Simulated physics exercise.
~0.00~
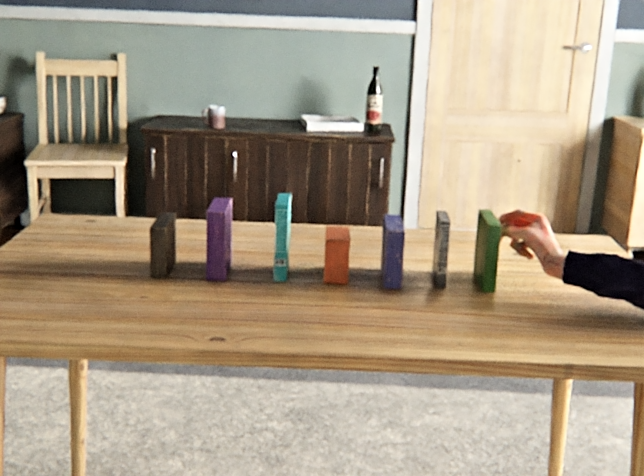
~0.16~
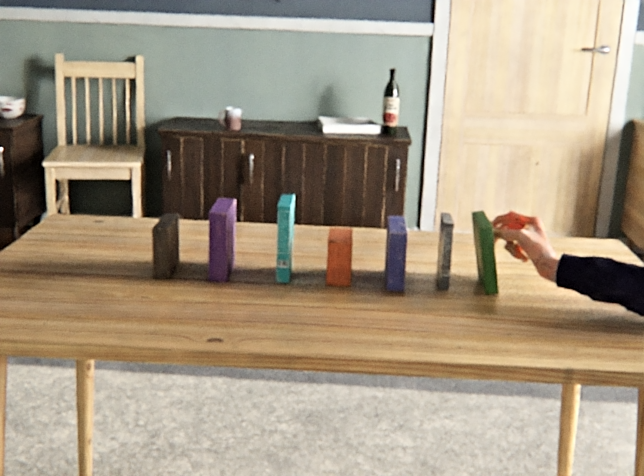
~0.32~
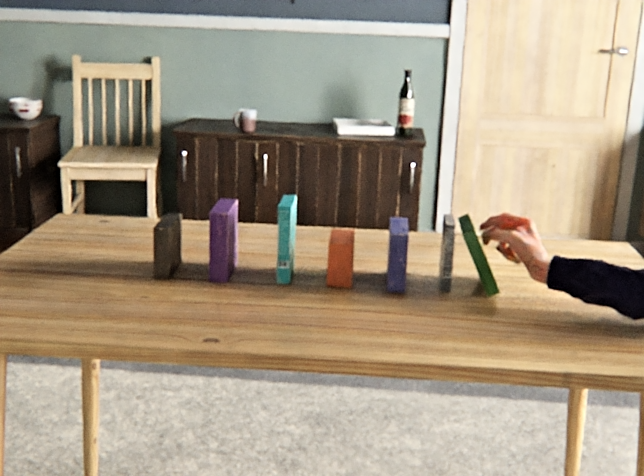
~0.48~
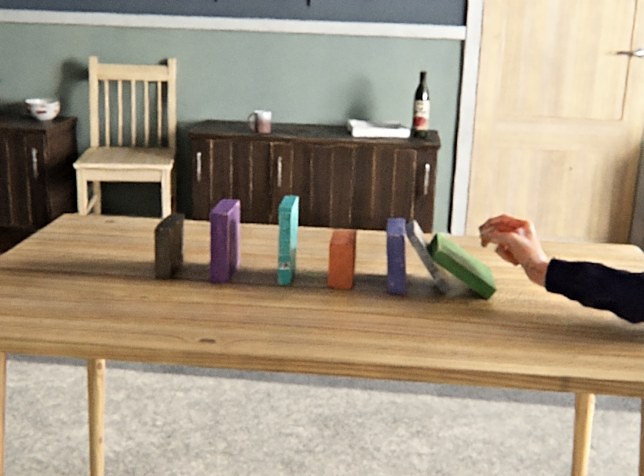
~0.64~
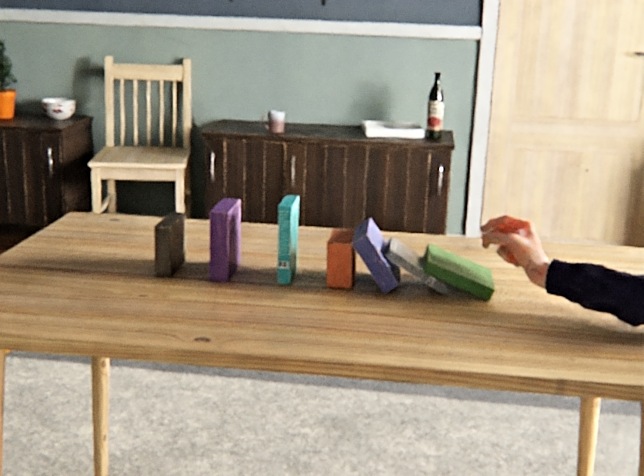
On a wooden table, a hand tipping a green block leftward into a grey packet, which topples against a blue board, leaving it leaning.
